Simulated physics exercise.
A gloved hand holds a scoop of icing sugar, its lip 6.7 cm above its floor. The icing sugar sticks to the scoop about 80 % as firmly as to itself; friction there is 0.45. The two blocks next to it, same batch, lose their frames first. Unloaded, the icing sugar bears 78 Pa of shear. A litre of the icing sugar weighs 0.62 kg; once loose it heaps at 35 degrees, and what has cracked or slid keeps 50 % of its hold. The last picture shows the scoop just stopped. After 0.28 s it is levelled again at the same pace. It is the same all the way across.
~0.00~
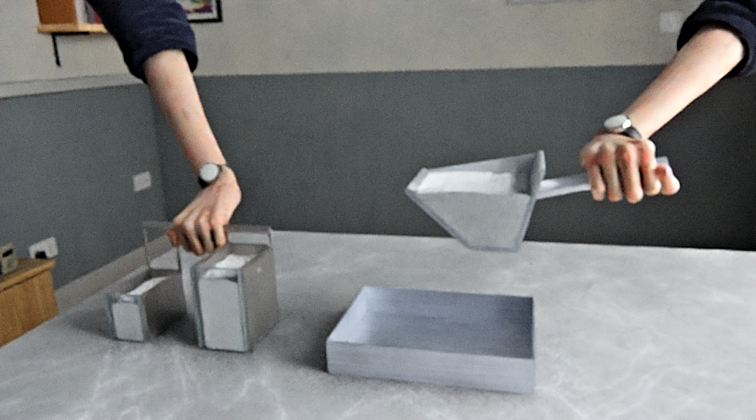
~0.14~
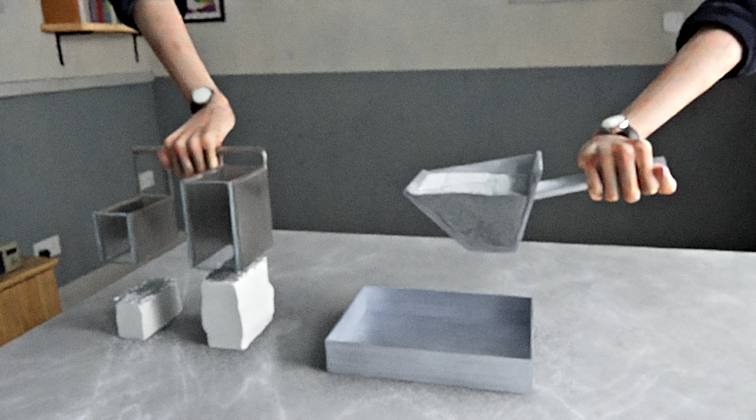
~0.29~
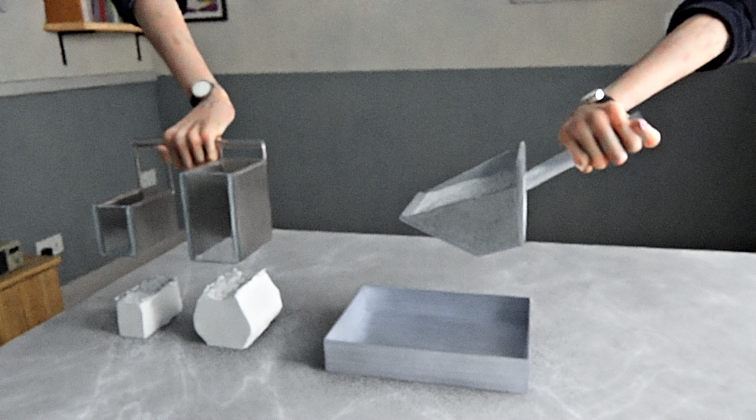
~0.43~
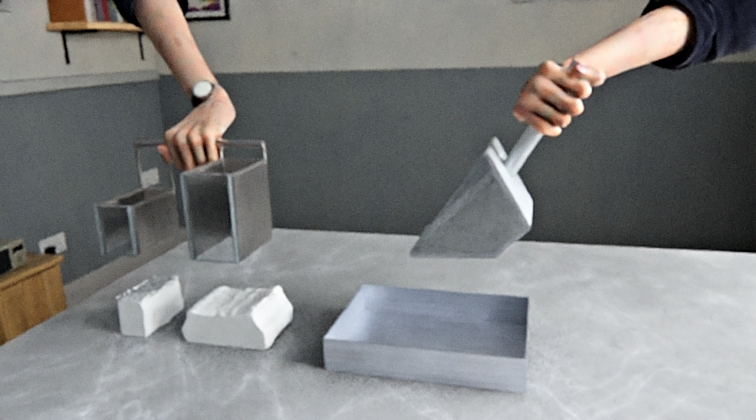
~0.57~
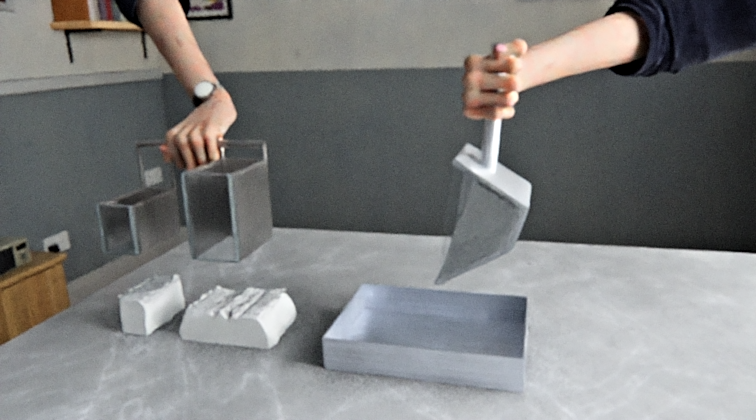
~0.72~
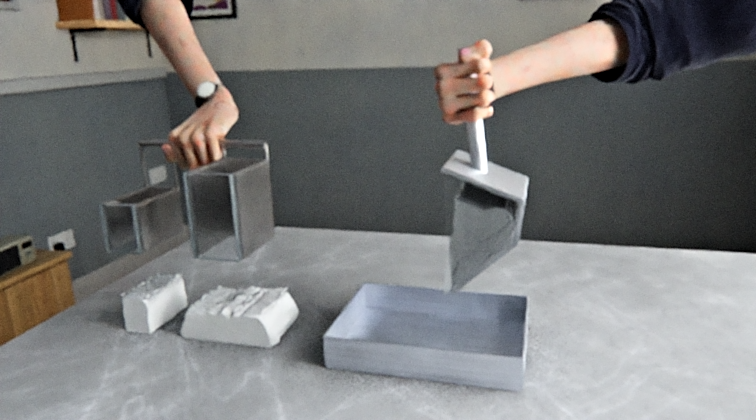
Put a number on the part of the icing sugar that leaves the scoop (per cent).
Close to 97 per cent.
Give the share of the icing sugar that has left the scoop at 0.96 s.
Some 70 per cent.
After 0.96 s, the scoop is at 84 degrees and 69 % has left it.
After 1.25 s, the scoop is at 51 degrees and 97 % has left it.
After 1.53 s, the scoop is at 3 degrees and 97 % has left it.
After 1.82 s, the scoop is at 0 degrees and 97 % has left it.
After 1.93 s, the scoop is at 0 degrees and 97 % has left it.
